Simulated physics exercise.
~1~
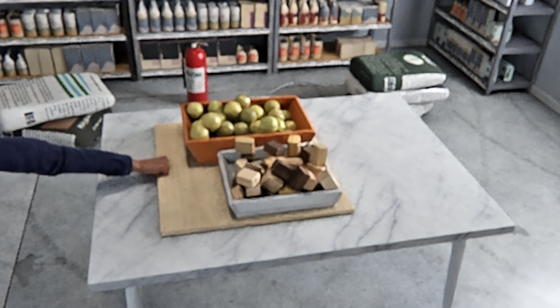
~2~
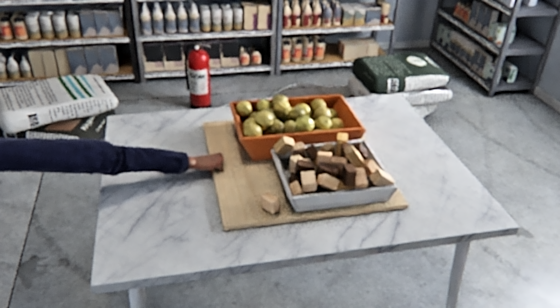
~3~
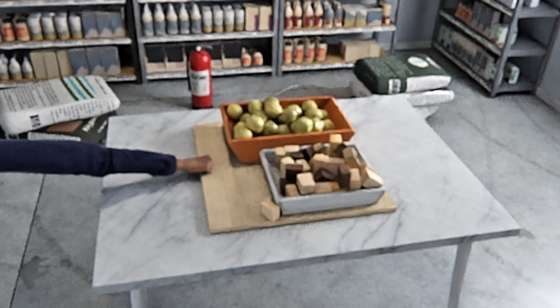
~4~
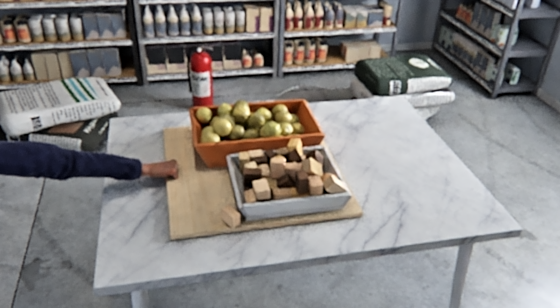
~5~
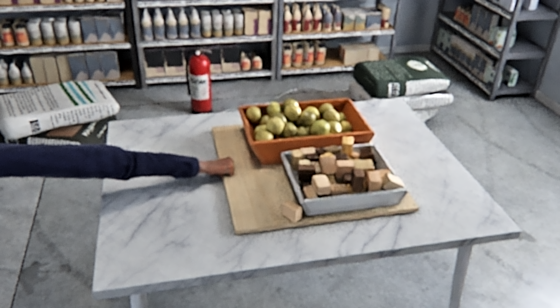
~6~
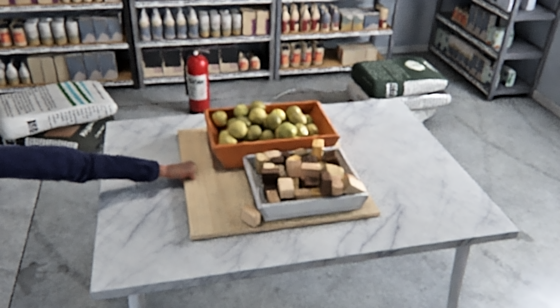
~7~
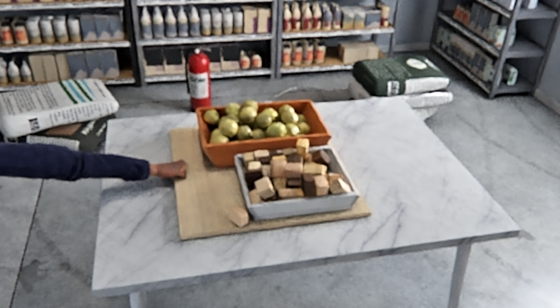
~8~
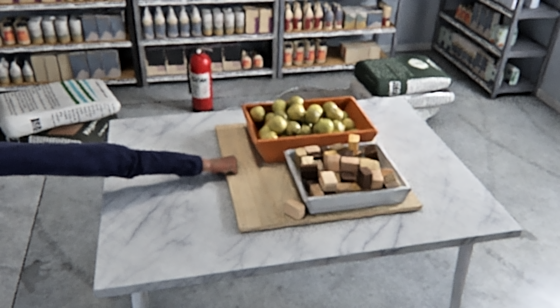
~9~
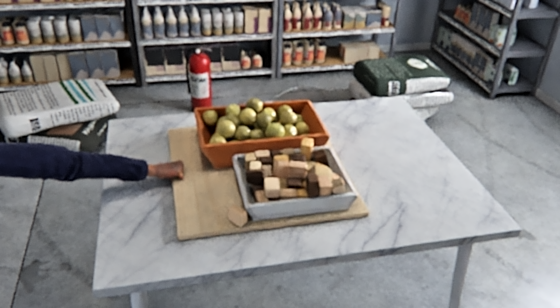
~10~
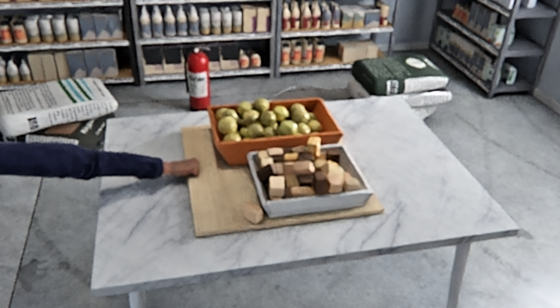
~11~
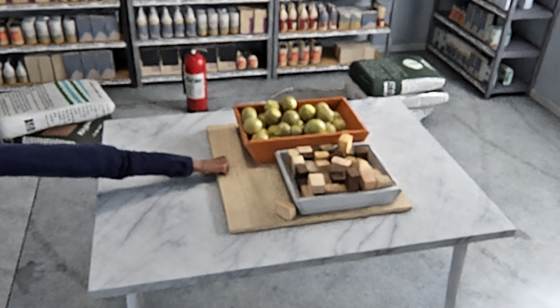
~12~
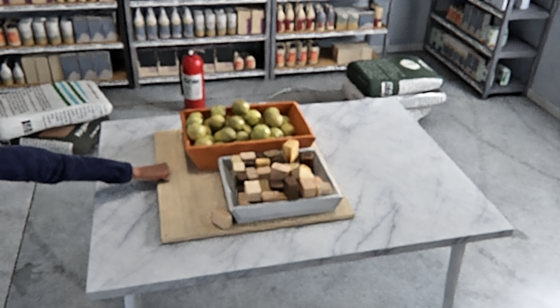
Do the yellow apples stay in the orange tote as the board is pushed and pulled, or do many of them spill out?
The yellow apples stay in the orange tote, and none are seen outside it at the end.
